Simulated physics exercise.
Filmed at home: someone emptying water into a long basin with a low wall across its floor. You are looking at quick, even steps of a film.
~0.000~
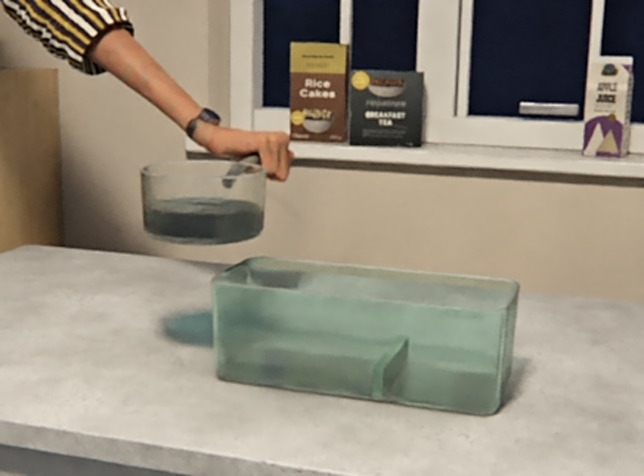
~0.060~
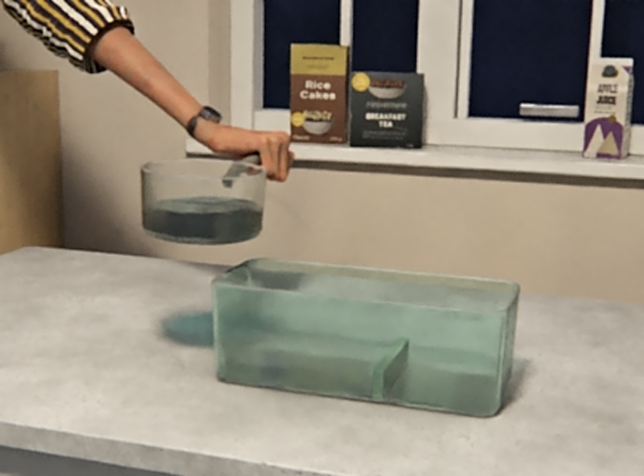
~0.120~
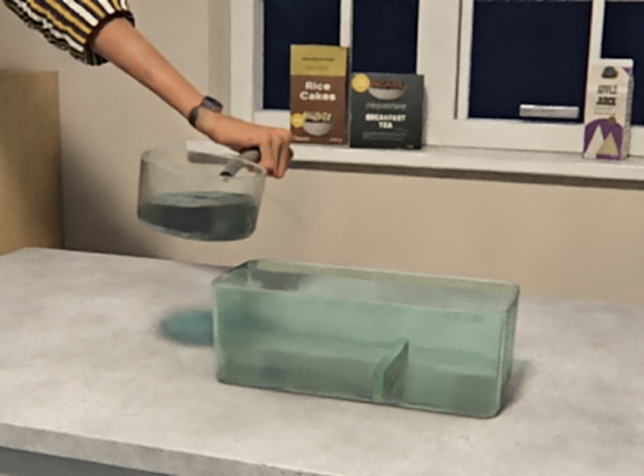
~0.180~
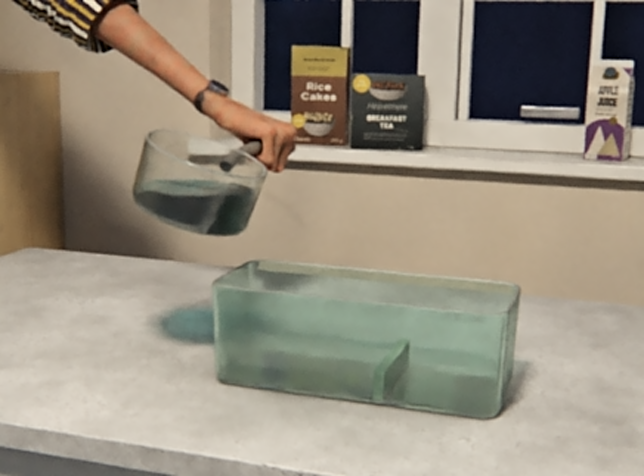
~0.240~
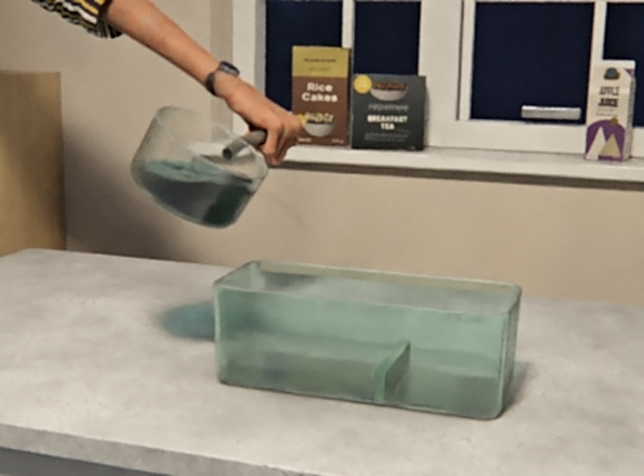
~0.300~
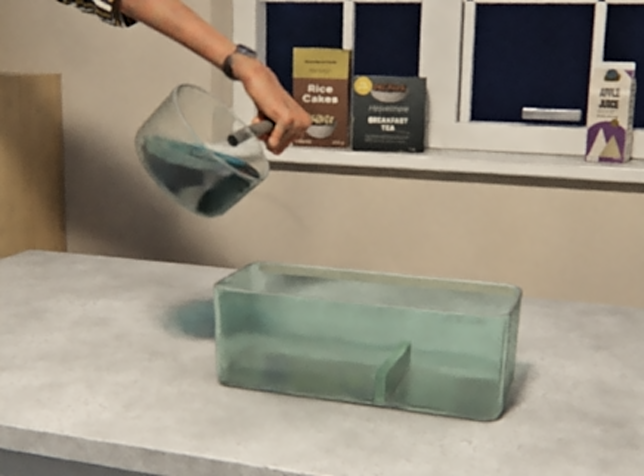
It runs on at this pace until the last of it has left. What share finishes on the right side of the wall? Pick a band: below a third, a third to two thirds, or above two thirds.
Below a third.
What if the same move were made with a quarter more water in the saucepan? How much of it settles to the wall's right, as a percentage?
15 in a hundred.
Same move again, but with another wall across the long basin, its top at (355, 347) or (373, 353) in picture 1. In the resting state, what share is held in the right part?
Estimated: 40 % first, 20 % second.
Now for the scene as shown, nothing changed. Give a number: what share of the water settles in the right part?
It comes to some 10 per cent.
A moment on, the saucepan is tipped right over and 27 per cent is still to pour, 7 is left of the wall and 0 right of it.
Next, the saucepan is tipped right over and 1 per cent is still to pour, 75 is left of the wall and 4 right of it.
Then the saucepan is tipped right over and 1 per cent is still to pour, 78 is left of the wall and 10 right of it.
Later the saucepan is tipped right over and 0 per cent is still to pour, 80 is left of the wall and 11 right of it.
In the end 80 per cent lies left of the wall, 11 right of it and 9 outside.
